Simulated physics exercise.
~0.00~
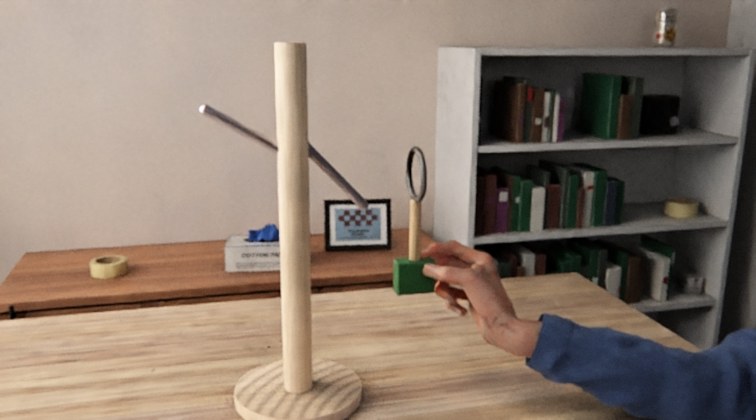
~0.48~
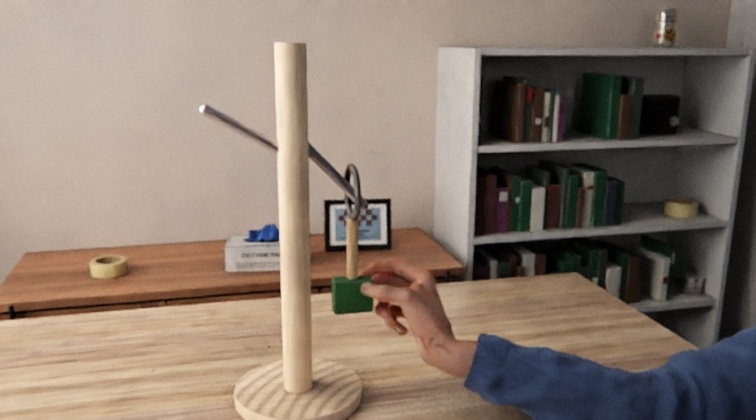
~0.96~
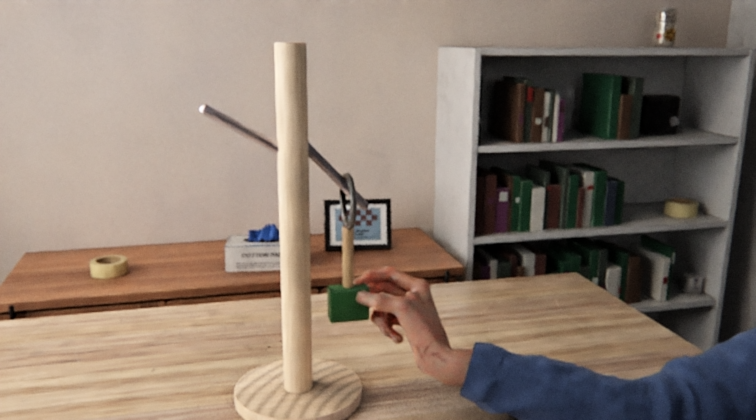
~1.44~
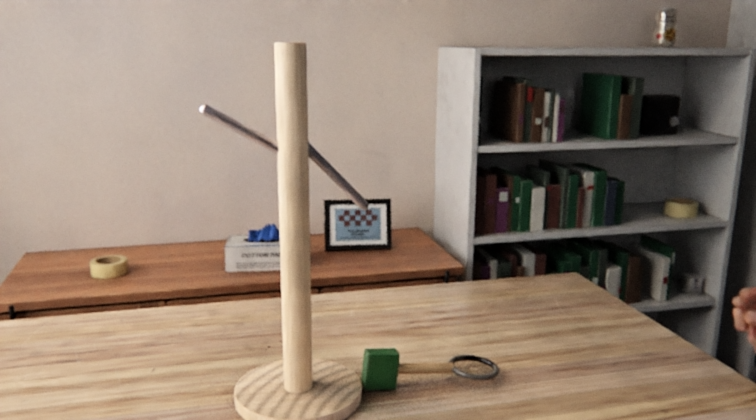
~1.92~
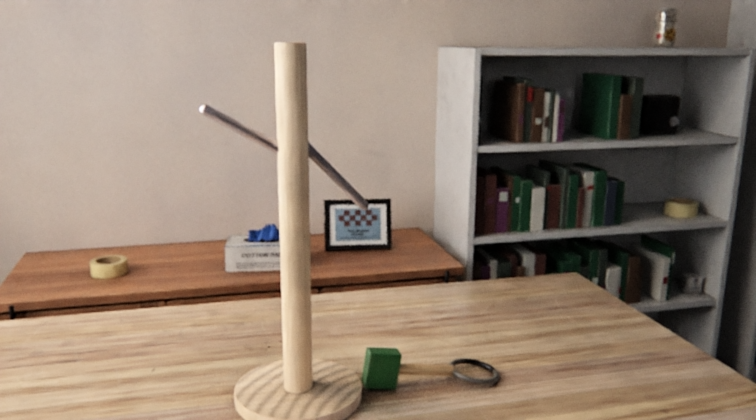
To begin with, a hand in a blue sleeve holds a green block with a wooden handle and a metal ring on top, just right of a wooden peg stand on a table. The stand has a slanting metal rod that slopes down to the right. The hand moves the object left until its ring is at the lower end of the rod, then lowers it slightly. The hand lets go and draws back to the right, and the green object drops off the rod. It ends lying on its side on the table beside the stand's round base, with the rod empty.
